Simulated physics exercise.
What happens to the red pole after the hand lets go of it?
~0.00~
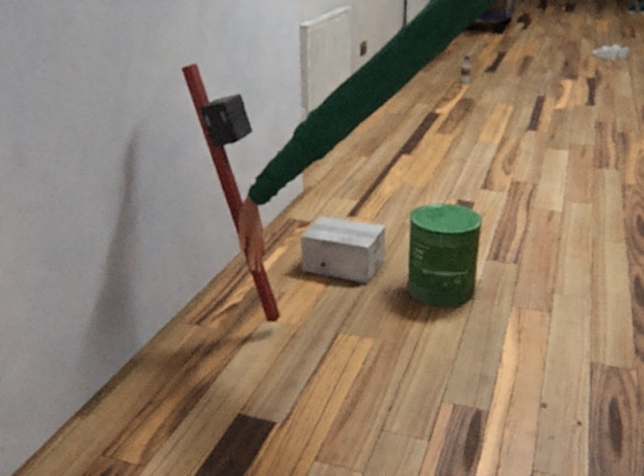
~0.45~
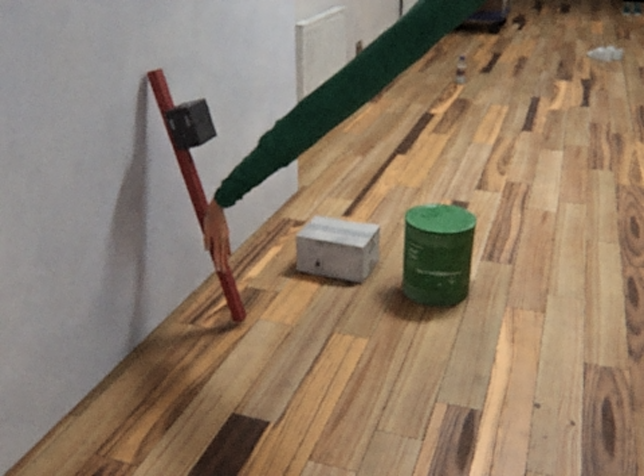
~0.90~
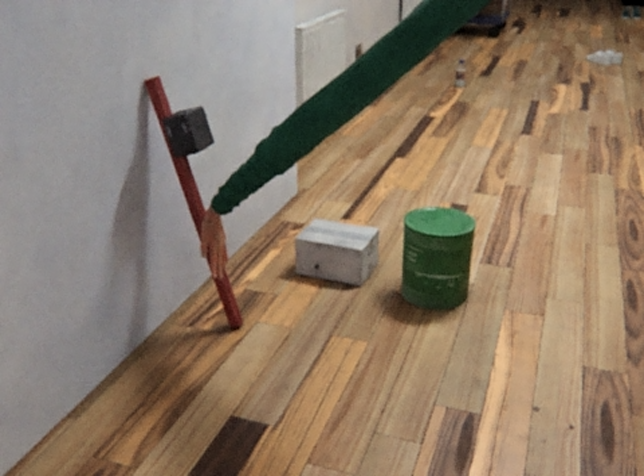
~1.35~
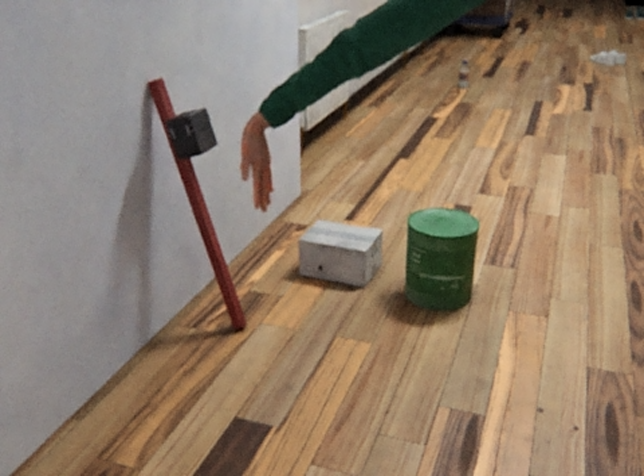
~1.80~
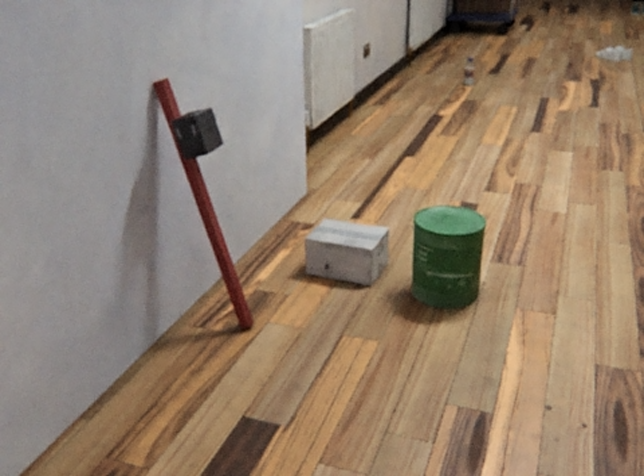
It stays up, still leaning against the wall with the dark block near its top.
